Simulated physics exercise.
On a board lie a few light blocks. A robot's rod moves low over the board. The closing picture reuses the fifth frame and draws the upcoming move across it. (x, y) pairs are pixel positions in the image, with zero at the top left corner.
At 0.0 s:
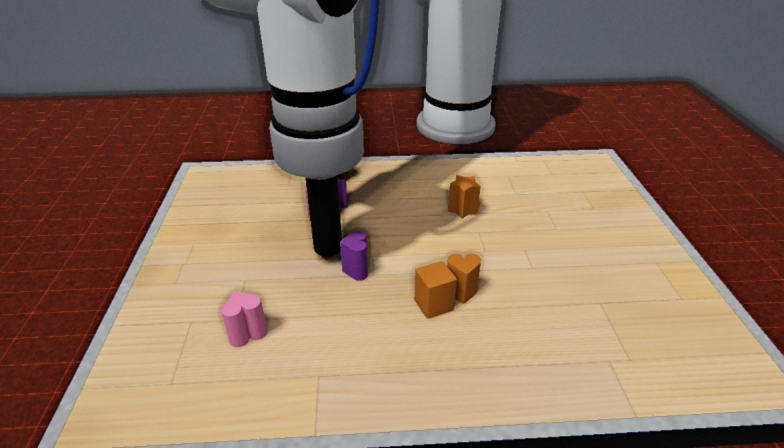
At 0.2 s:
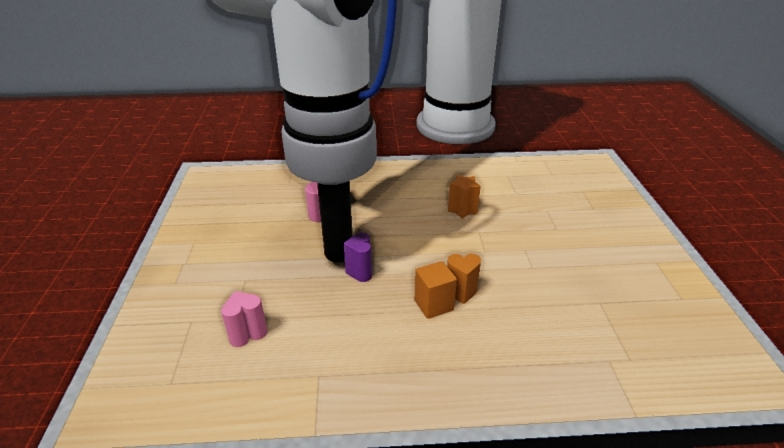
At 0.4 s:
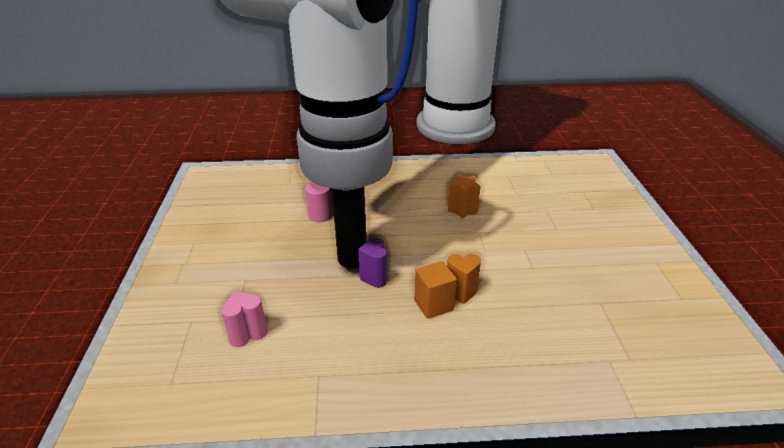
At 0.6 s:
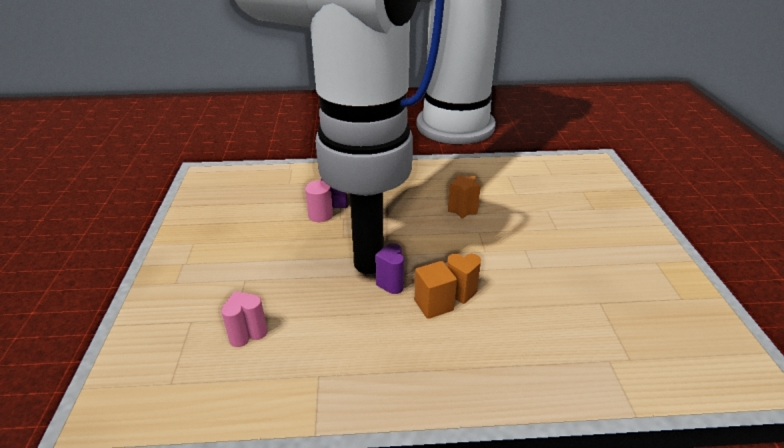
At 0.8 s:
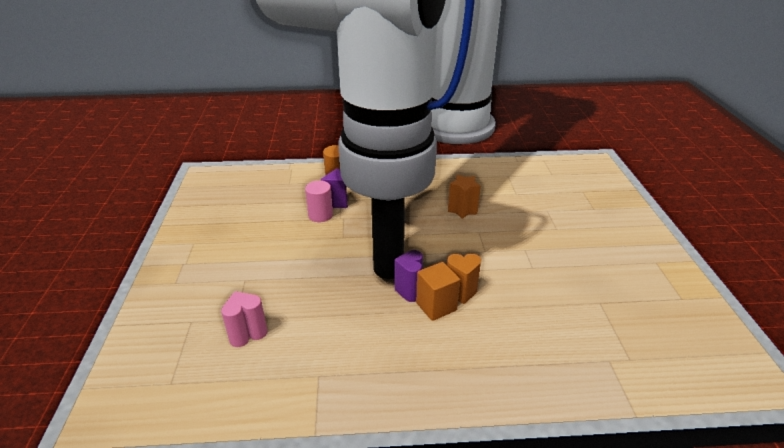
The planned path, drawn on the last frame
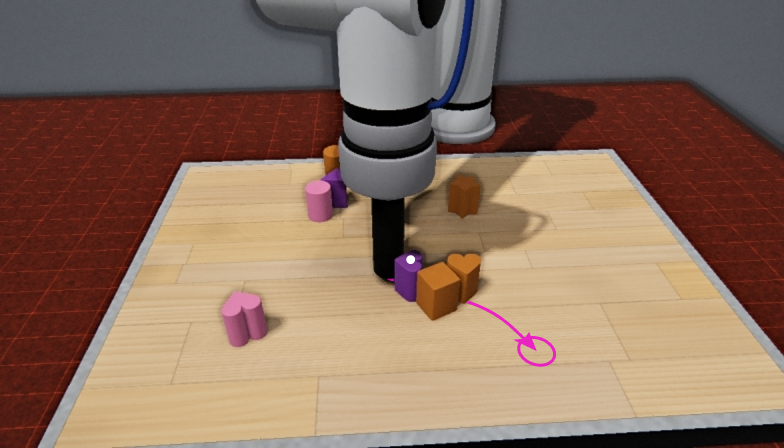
A robot's black rod pushes a purple heart rightward across the board against an orange block.
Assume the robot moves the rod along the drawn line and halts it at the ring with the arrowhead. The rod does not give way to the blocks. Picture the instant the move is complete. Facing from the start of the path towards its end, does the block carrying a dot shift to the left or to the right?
Moves right.
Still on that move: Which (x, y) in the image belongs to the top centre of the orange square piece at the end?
Its top middle is near (472, 298).
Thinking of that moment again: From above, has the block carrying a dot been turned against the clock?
In short: No.
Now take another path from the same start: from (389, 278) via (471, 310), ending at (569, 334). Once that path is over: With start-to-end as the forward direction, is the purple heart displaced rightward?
Yes, it checks out.
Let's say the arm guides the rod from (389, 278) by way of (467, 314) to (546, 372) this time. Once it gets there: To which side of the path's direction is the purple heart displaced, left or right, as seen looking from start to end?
Right side.
Drawn move, from (389, 278) via (440, 294) and (493, 313), ending at (537, 351); the dot is on the purple heart.
What follows on the original path. One third of the way, rod (441, 286); purple heart (440, 283), turned 40° clockwise; orange square piece (467, 294), turned 25° anticlockwise; orange heart (476, 263).
Two thirds of the way, rod (496, 306); purple heart (443, 285), turned 55° clockwise; orange square piece (472, 298), turned 25° anticlockwise; orange heart (522, 268), turned 75° anticlockwise.
At the end, rod (539, 343); purple heart (443, 285), turned 55° clockwise; orange square piece (472, 298), turned 25° anticlockwise; orange heart (523, 268), turned 80° anticlockwise.
